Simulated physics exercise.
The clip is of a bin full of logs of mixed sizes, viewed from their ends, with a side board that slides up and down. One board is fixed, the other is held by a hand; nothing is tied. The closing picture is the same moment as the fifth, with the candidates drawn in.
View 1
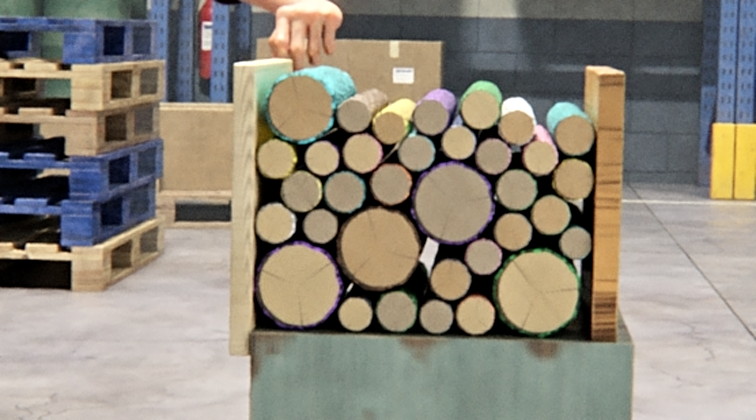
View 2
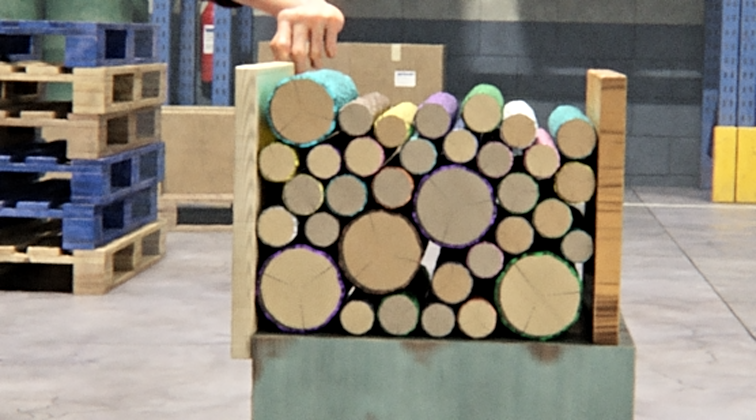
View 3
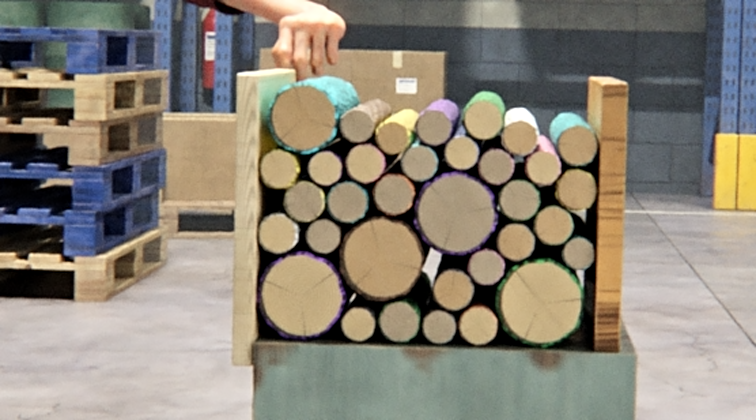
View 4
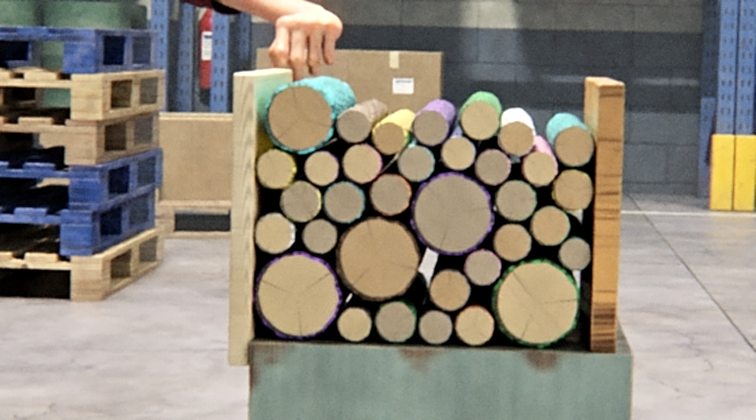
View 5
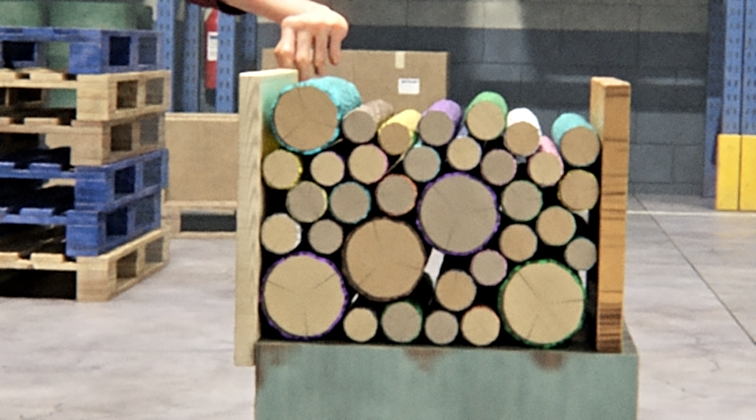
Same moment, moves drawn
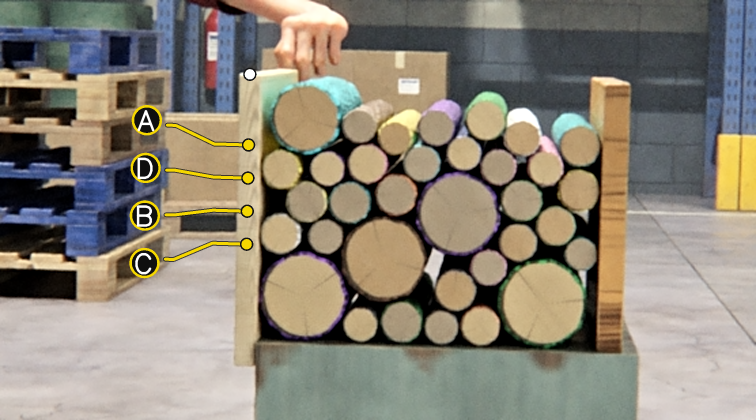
In a warehouse with a concrete floor, a bin is seen from straight in front, with blue and wooden pallets stacked at left. Logs of mixed sizes, their tan ends ringed in purple, green, teal and yellow, fill it between two wooden side boards above a grey-green base. A hand stays over the upper left log, the pile keeps its arrangement, and the view shakes slightly.
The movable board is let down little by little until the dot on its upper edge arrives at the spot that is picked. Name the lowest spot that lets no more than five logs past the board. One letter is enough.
It can be let down to C.
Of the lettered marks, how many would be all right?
Four of them.
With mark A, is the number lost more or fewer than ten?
Fewer than ten.
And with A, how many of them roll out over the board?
At A the number is none.
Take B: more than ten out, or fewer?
It loses fewer than ten.
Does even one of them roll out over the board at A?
At A: No.
On the copy, A at (248, 145); B at (247, 211); C at (247, 244); D at (248, 178); the white dot at (250, 74).
On C. First, top of the board (261, 152).
Then, top of the board (259, 240).
Finally, top of the board (259, 244), two out over the board.
By contrast, A none out over the board; B one out over the board; D none out over the board.
